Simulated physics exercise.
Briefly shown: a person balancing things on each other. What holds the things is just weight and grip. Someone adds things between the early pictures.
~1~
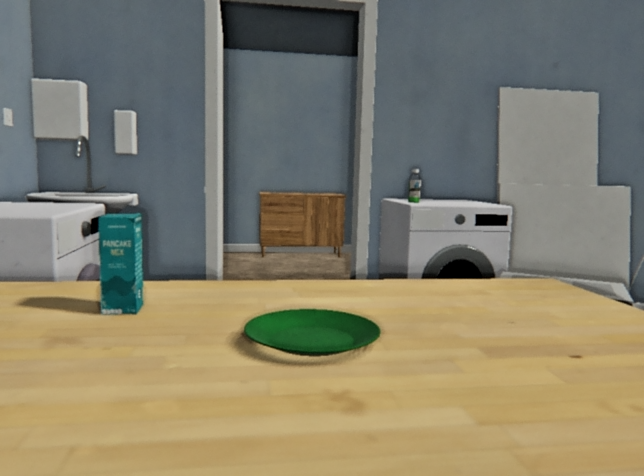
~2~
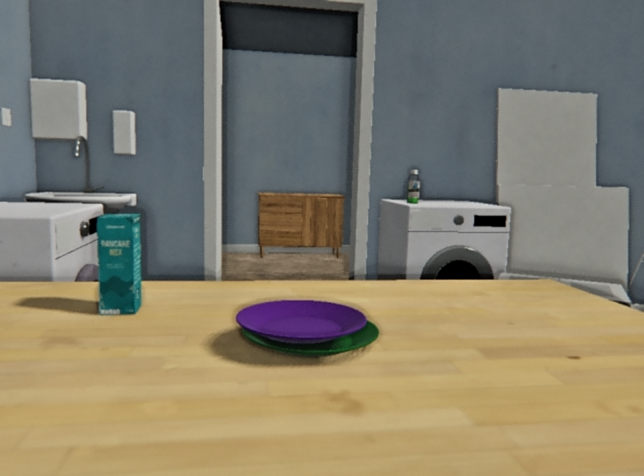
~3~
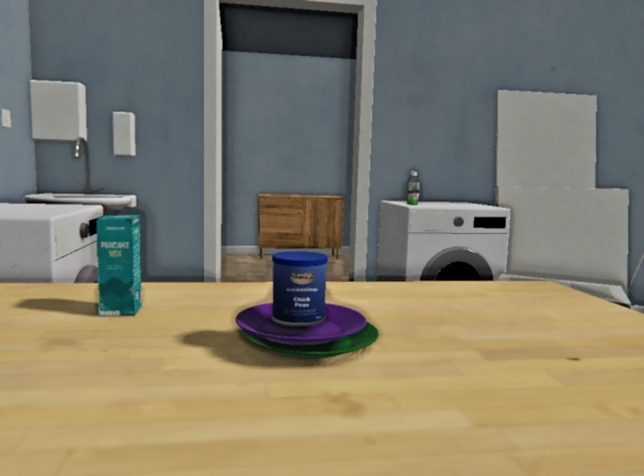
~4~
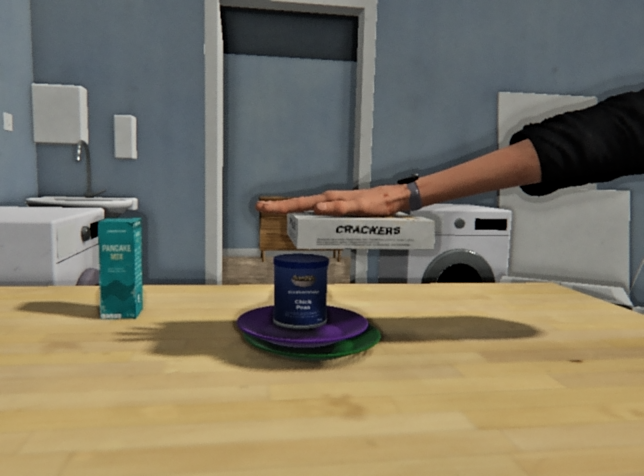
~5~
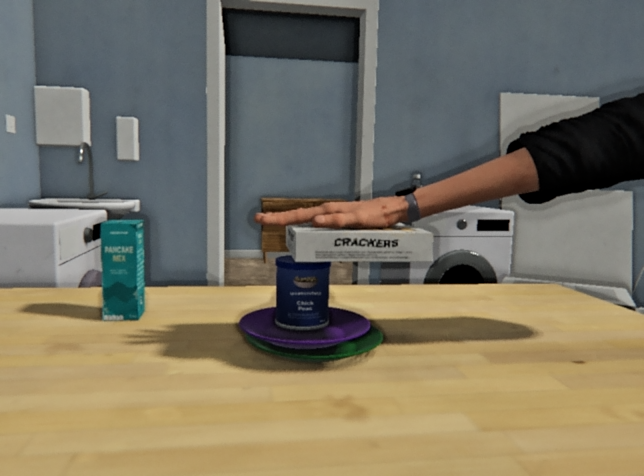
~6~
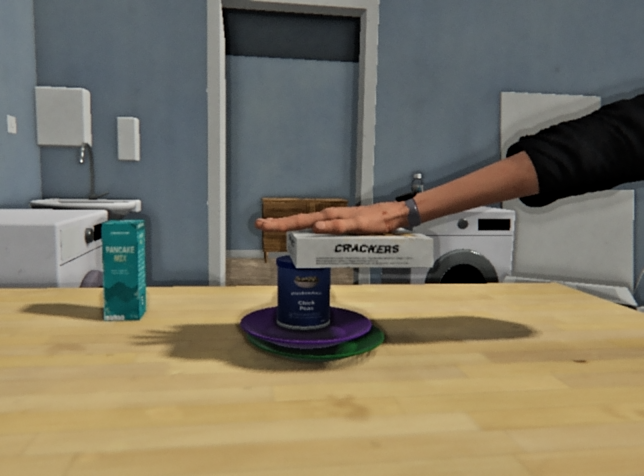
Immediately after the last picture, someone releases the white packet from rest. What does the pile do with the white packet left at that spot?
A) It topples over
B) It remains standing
The answer is A.
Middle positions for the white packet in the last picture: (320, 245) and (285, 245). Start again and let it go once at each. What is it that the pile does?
First attempt - it does not fall; second attempt - it does not fall.
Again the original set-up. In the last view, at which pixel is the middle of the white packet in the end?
Near (359, 278).
Then, 0.20 s later than the last frame, white packet tilted by 20° near (357, 254).
Then, 0.30 s later than the last frame, white packet now fallen.
Then, 0.50 s later than the last frame, things are still on the move.
When it is over, fallen, white packet; the other 4 as before. End places, in pixels of the last picture, white packet near (359, 277). The pile gives way.
